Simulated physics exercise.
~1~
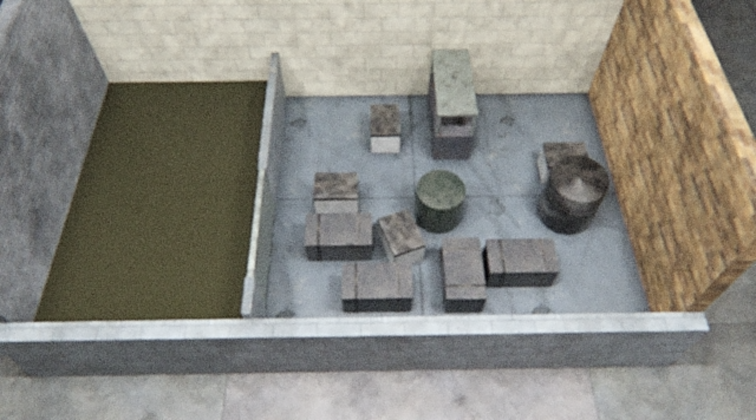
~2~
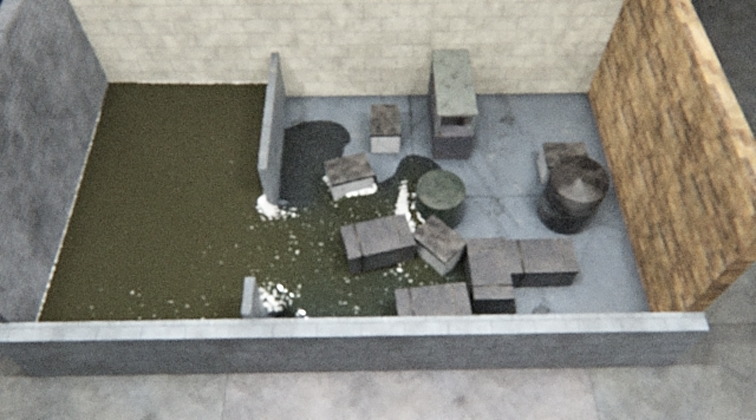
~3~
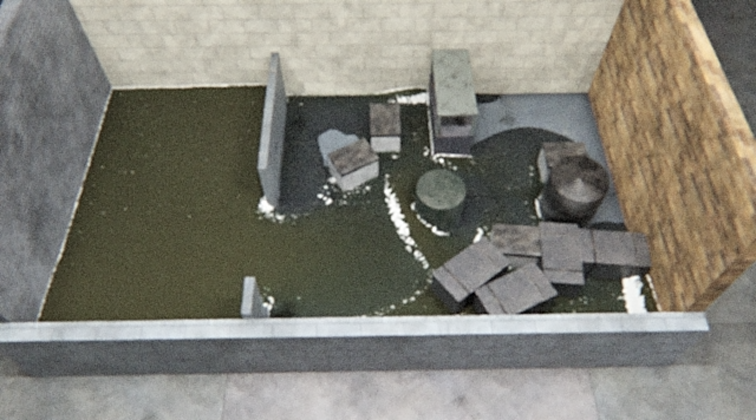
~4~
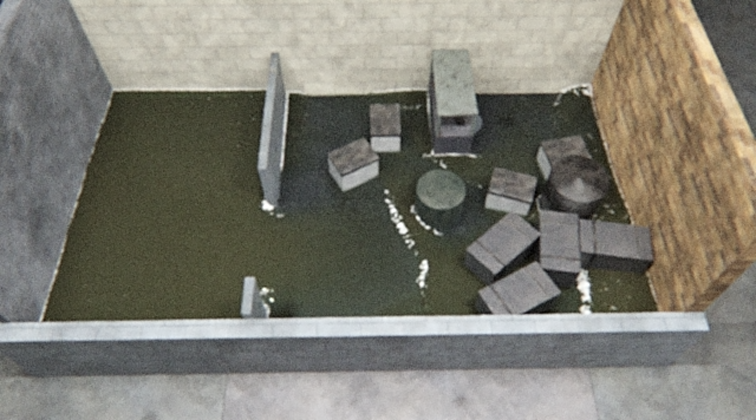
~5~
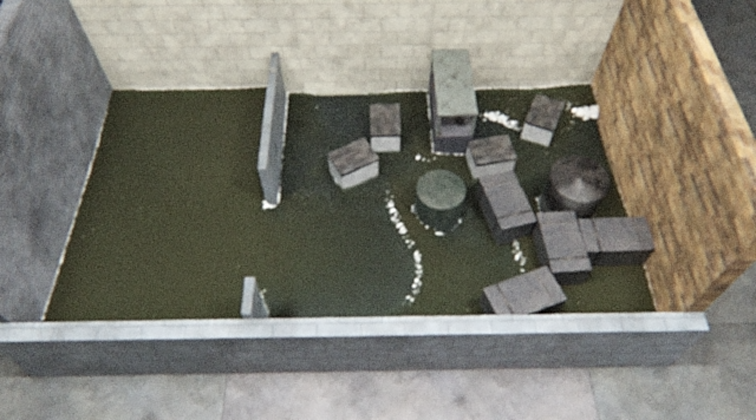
To begin with, murky, olive-green water fills the left room of a walled enclosure, while dark boxes, smaller brown-topped boxes, a green drum and a dark barrel stand on the dry floor to the right. The middle part of the dividing wall gives way, and water surges through with white foam, shoving the nearest boxes rightward. They bunch toward the right wall as the flood spreads around the drum. Water then covers the remaining floor, and several boxes drift apart, some moving upward. Finally, boxes sit scattered in the flooded room, the drum and barrel still in place.
